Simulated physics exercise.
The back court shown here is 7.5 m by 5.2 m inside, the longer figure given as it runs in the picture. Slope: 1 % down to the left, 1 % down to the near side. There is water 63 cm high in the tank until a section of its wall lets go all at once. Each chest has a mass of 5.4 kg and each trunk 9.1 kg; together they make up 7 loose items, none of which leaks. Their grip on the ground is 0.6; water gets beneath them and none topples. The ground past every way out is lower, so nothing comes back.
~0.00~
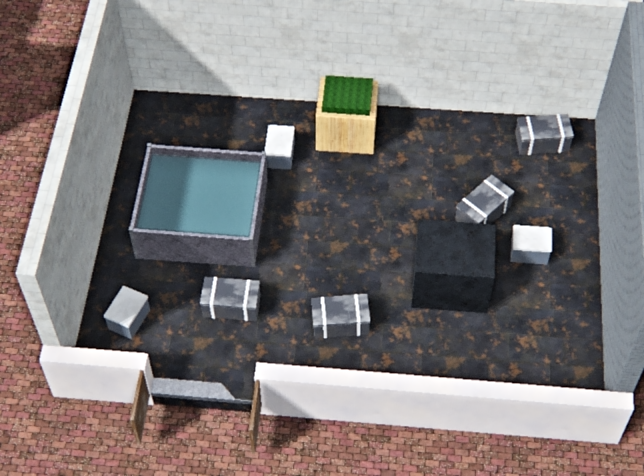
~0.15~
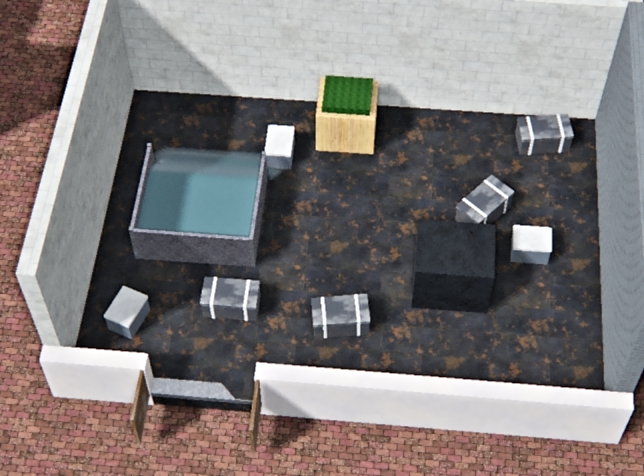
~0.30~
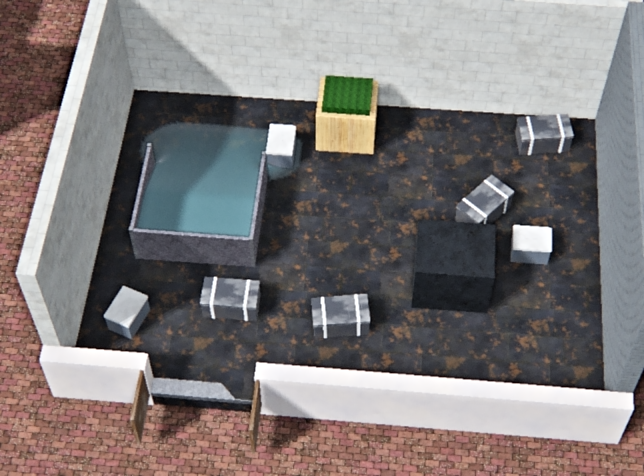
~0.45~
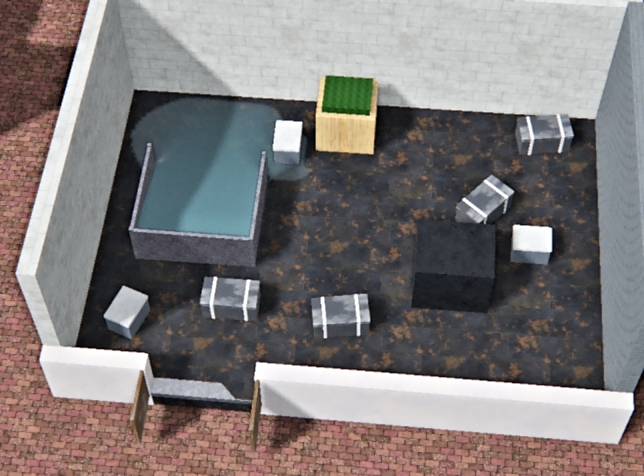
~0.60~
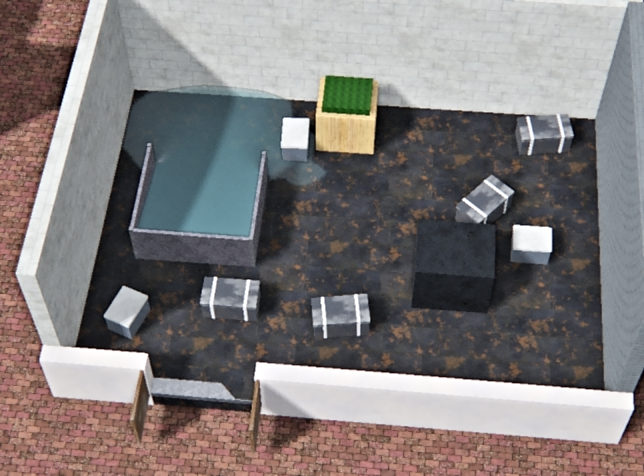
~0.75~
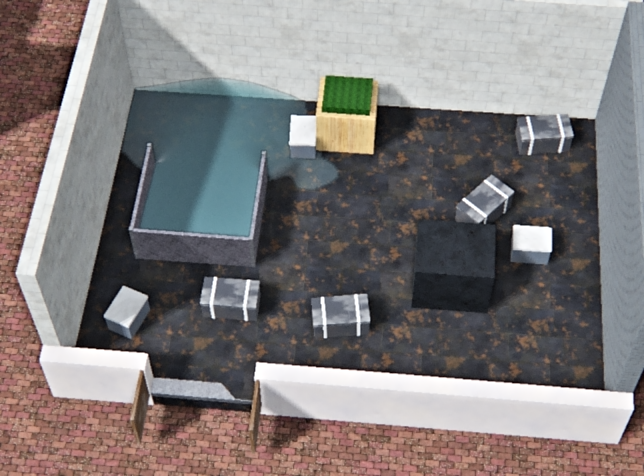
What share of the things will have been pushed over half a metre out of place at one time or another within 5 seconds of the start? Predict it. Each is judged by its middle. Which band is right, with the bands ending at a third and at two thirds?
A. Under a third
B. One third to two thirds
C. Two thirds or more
(B) One third to two thirds.
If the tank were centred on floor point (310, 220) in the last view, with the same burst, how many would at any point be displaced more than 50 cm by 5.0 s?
Then the count would be 5.
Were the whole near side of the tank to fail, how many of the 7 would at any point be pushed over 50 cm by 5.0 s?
2.
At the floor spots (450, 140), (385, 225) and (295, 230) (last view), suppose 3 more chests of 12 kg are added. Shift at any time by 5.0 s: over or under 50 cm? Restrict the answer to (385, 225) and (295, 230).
Well, in turn they are below that and above that.
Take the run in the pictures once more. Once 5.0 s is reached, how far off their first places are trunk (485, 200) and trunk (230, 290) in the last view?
The first is off by 0 cm, the second by 0 cm.
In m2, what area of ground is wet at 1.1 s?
Somewhere around 7.5 m2, roughly.
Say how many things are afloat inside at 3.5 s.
I get 2.
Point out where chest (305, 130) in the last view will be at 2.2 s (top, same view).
About pixel (295, 156).
After 1.1 s 0 of 7 are over 50 cm from their spots; 0 afloat.
After 2.2 s 0 of 7 are over 50 cm from their spots; 0 afloat.
After 3.5 s 2 of 7 are over 50 cm from their spots; 2 afloat.
After 5.0 s 4 of 7 are over 50 cm from their spots, and 4 have been at some point; 3 afloat.
